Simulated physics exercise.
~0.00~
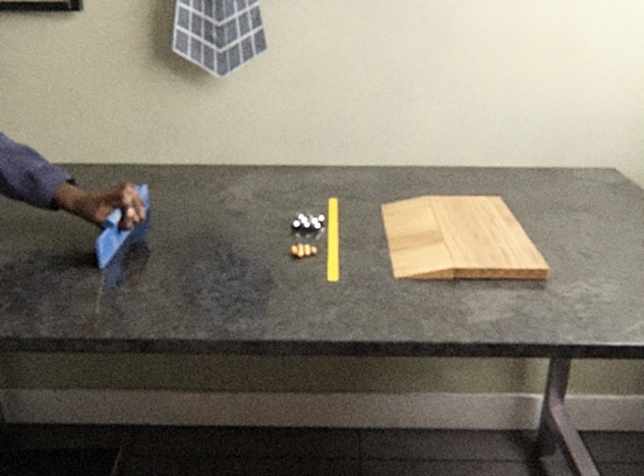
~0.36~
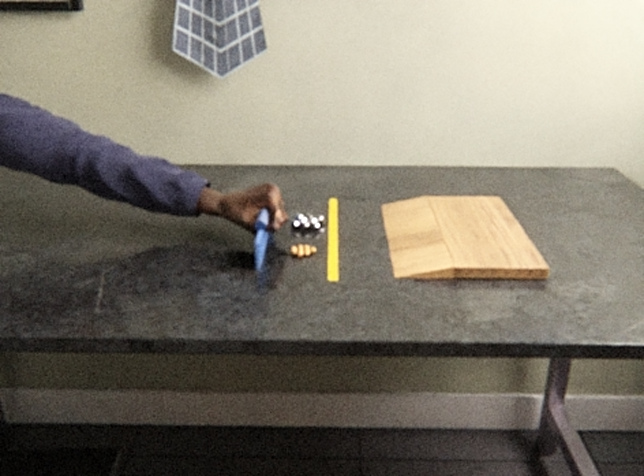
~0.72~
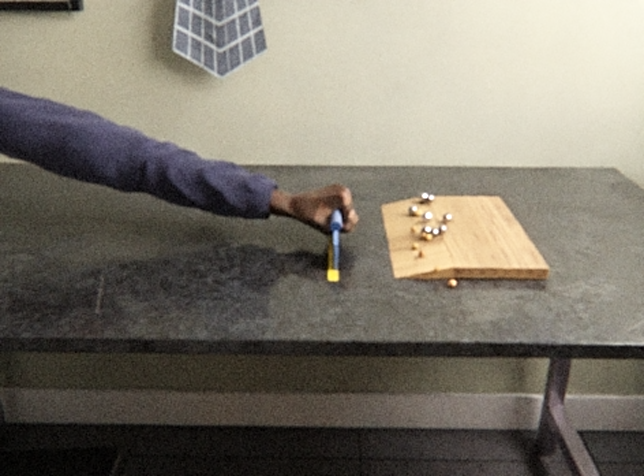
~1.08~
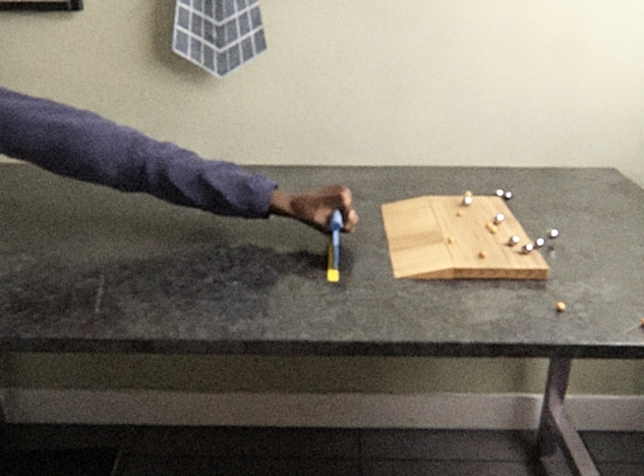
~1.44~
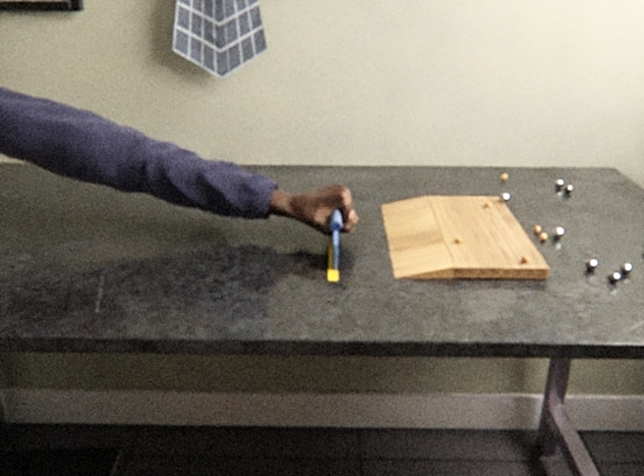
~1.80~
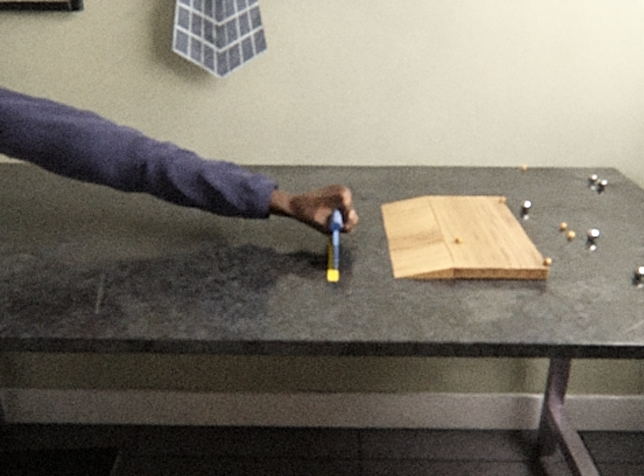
A blue scraper held in a hand slid right across the dark table, sweeping small silvery and orange pieces along until it stopped at the yellow tape, and the pieces rolled on over the wooden ramp, nearly all scattering onto the table beyond.
